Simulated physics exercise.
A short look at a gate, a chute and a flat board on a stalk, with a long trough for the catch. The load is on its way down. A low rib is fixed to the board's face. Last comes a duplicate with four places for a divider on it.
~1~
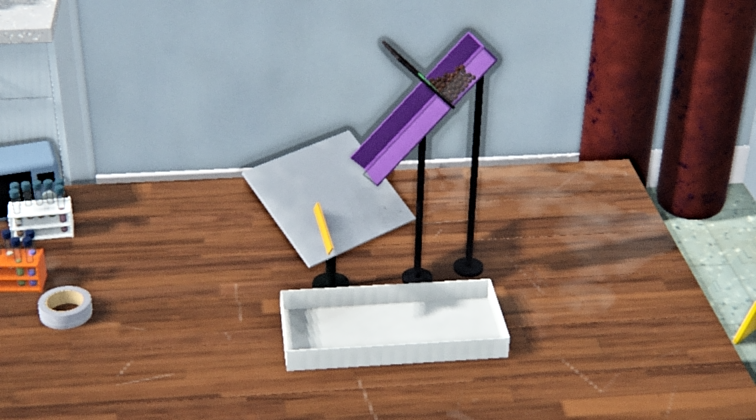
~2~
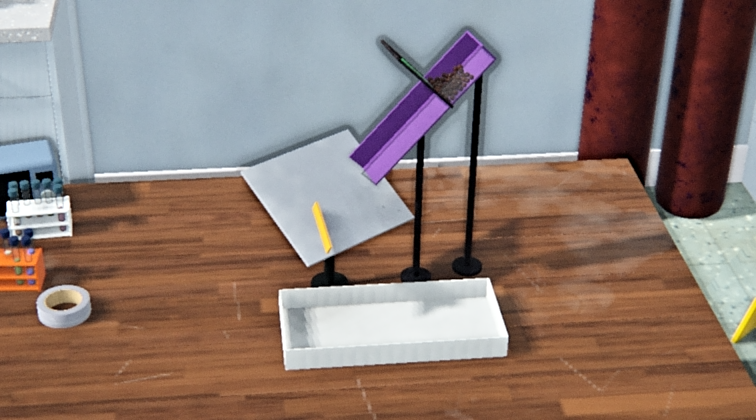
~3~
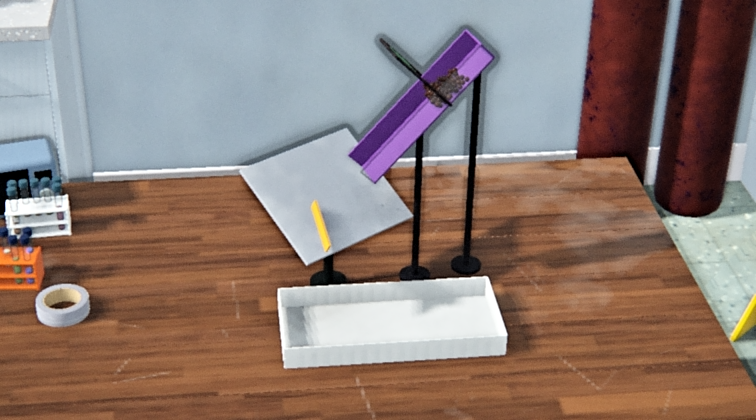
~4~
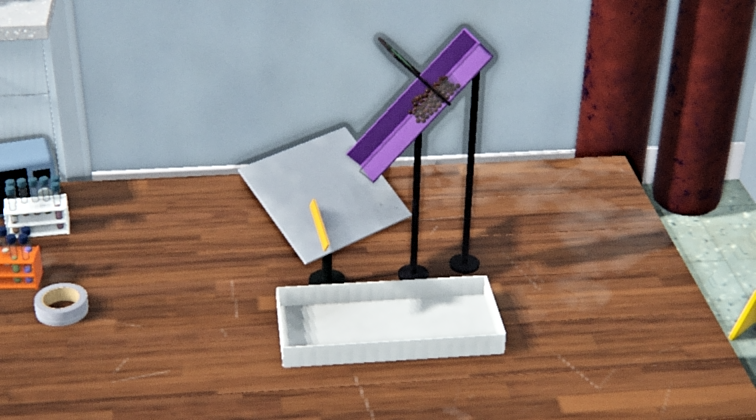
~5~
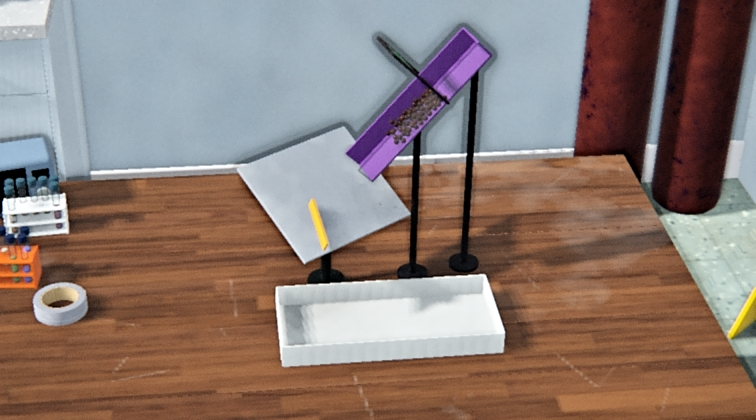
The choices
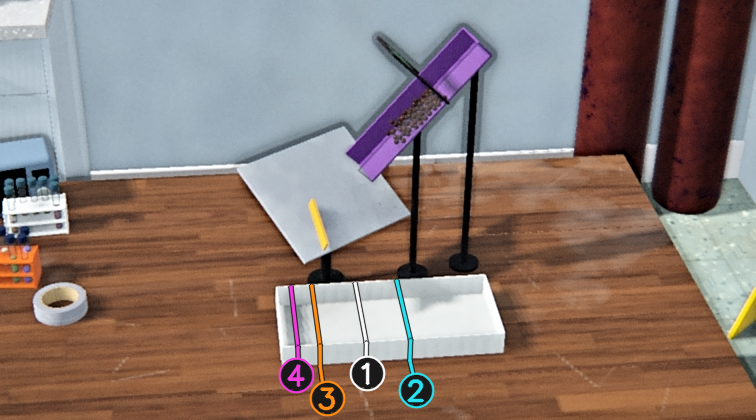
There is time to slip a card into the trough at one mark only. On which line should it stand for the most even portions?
1 beats the others.
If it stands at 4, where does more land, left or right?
Right.
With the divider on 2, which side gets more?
Left.
On the marked copy, line 1 crosses the front rim at (366, 342); line 2 crosses the front rim at (410, 339); line 3 crosses the front rim at (319, 345); line 4 crosses the front rim at (297, 346).
With 1, of what is caught, close to half on the left of the divider, close to half on the right.
With 2, of what is caught, all but a few on the left of the divider, a small share on the right.
With 3, of what is caught, only a few on the left of the divider, all but a few on the right.
With 4, of what is caught, none at all on the left of the divider, the whole lot on the right.
